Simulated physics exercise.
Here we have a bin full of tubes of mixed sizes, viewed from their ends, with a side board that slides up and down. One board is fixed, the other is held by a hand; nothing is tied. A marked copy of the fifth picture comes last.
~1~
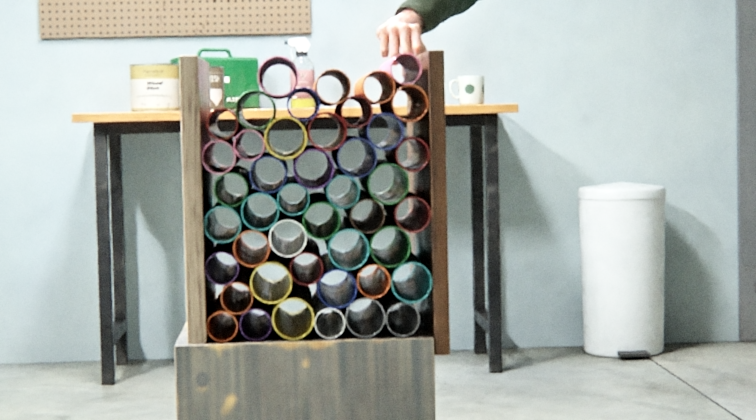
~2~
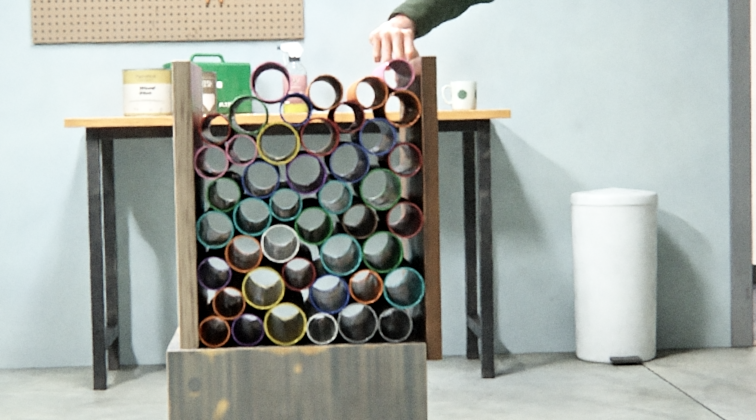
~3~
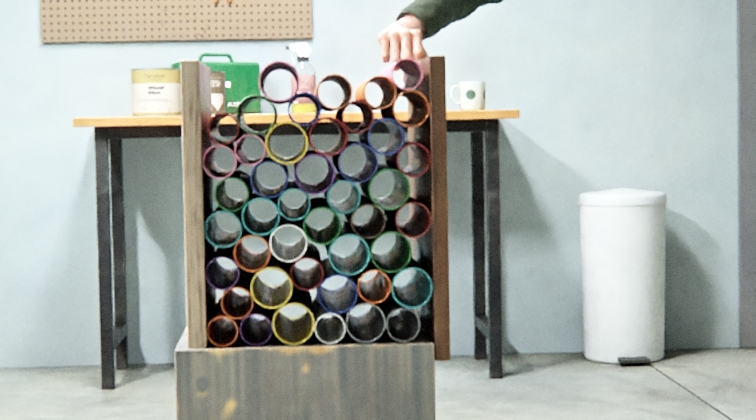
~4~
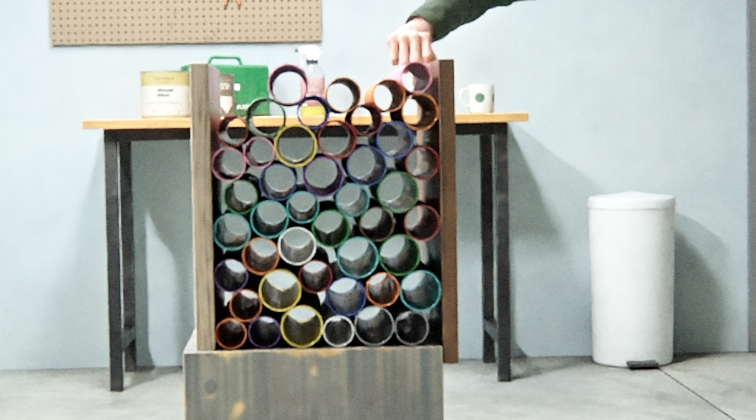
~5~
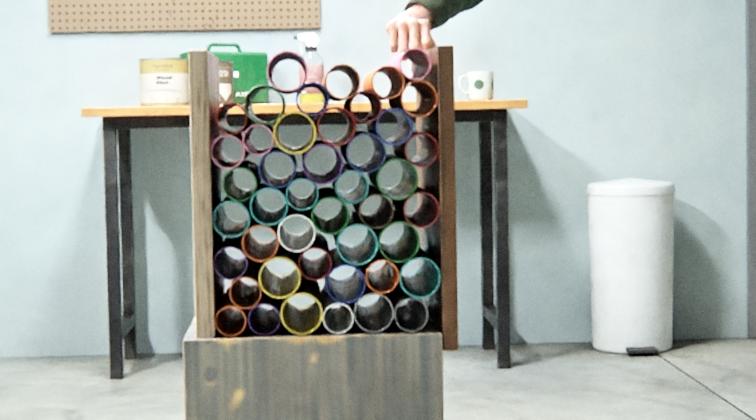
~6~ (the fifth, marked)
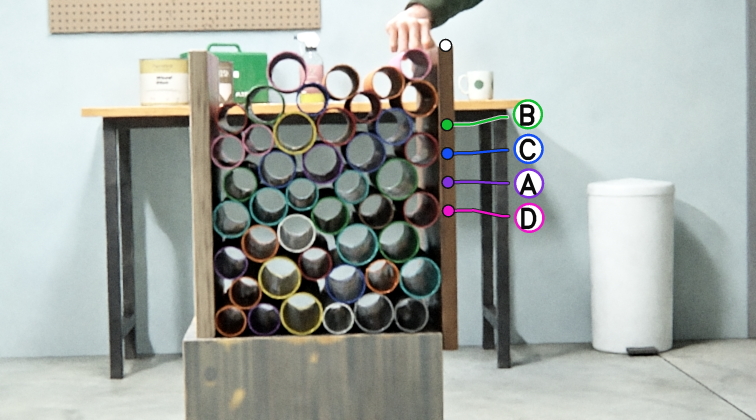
Hand resting on the top right of a wooden bin stacked with colourful open-ended tubes, which stay still as the view shifts slightly.
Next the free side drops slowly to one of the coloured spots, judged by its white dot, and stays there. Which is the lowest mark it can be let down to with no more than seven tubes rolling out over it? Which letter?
The answer is mark D.
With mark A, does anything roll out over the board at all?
Yes, at A.
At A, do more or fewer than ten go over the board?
At A, fewer than ten.
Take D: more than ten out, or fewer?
It loses fewer than ten.
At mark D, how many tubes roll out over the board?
With D, seven.
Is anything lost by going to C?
At C: Yes.
On the marked copy, A at (448, 182); B at (447, 125); C at (448, 154); D at (449, 211); the white dot at (446, 45).
Taking D. A third of the way, top of the board (438, 116).
Two thirds of the way, top of the board (439, 195).
When it is over, top of the board (440, 211), seven out over the board.
As for the rest, A three out over the board; B none out over the board; C three out over the board.
